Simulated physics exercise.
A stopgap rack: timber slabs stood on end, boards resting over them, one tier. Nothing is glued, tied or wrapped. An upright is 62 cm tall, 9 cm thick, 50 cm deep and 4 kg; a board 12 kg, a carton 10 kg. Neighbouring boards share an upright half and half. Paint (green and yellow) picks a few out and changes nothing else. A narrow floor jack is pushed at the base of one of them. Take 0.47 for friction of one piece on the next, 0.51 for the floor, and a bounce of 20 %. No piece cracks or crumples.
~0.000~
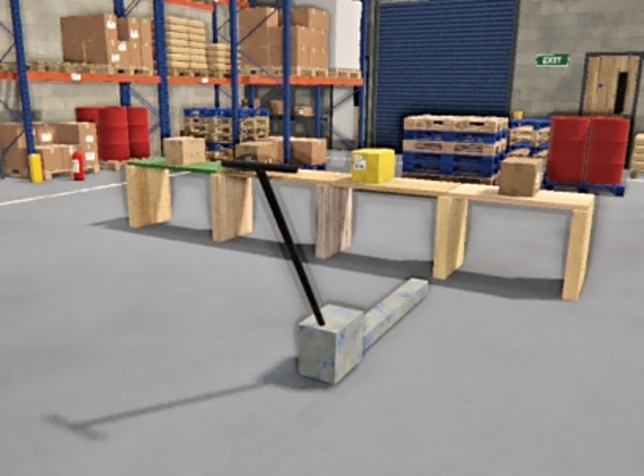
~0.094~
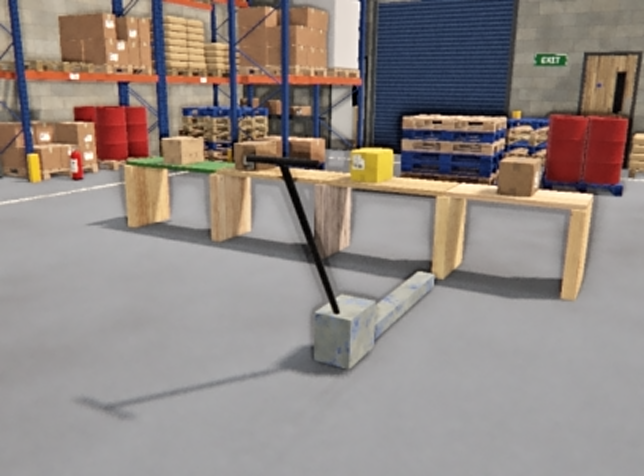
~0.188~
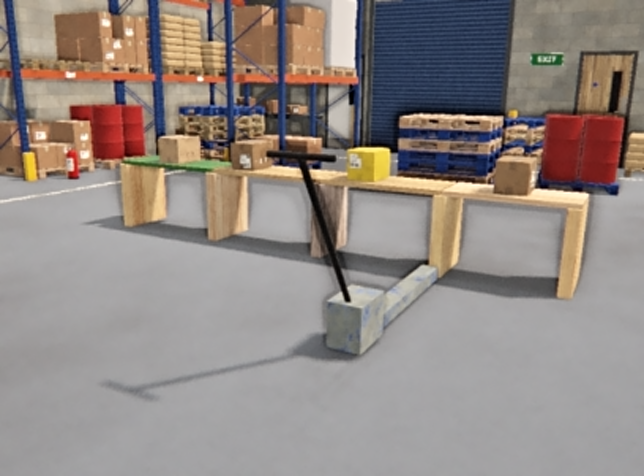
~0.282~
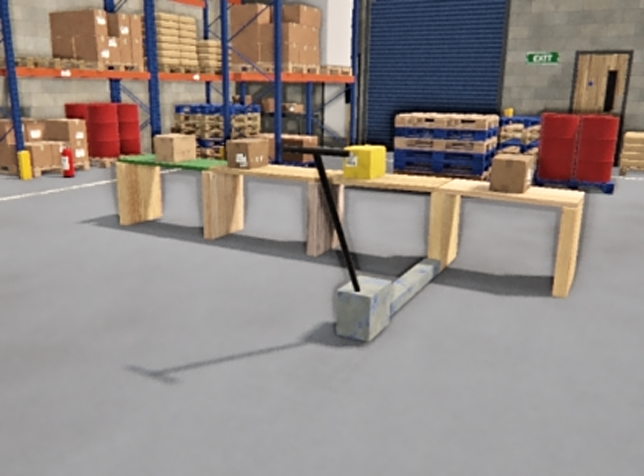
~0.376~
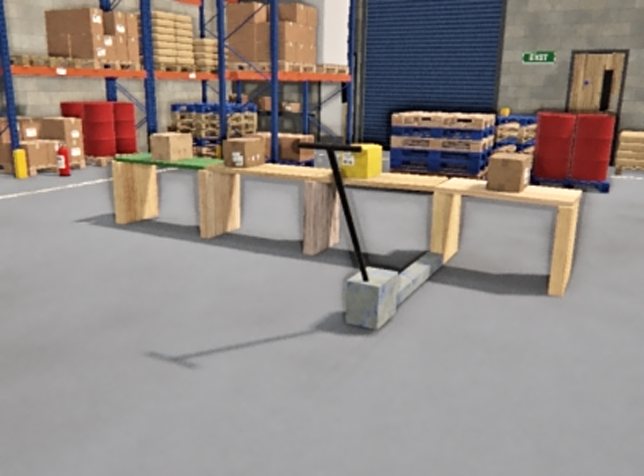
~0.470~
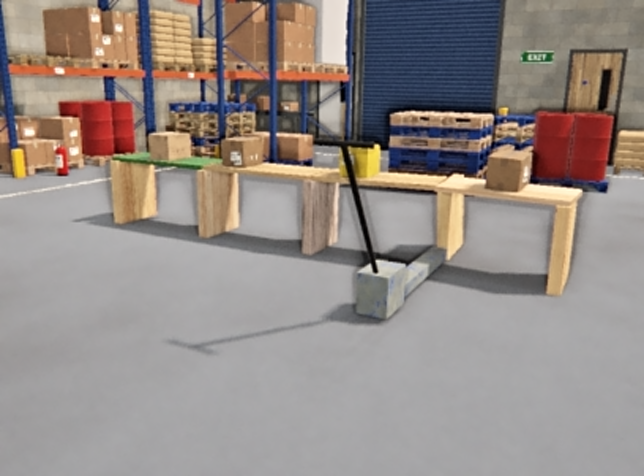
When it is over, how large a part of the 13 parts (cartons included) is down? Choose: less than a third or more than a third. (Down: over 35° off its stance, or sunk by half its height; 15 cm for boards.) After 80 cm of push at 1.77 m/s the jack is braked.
It comes to more than a third.
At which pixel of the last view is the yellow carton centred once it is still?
At about (381, 236).
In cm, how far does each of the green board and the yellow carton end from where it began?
Green 0, yellow 70.
By 0.64 s, 2 of the 13 pieces down; yellow carton moved 6 cm.
By 0.90 s, 3 of the 13 pieces down; yellow carton tilted 16°.
By 1.34 s, 5 of the 13 pieces down; yellow carton on its side.
When it is over (3.3 s), 6 of the 13 pieces down; yellow carton on its side; green board unmoved. That is 46 per cent. In pixels of the last frame, middles, yellow carton near (381, 236), green board near (171, 161).
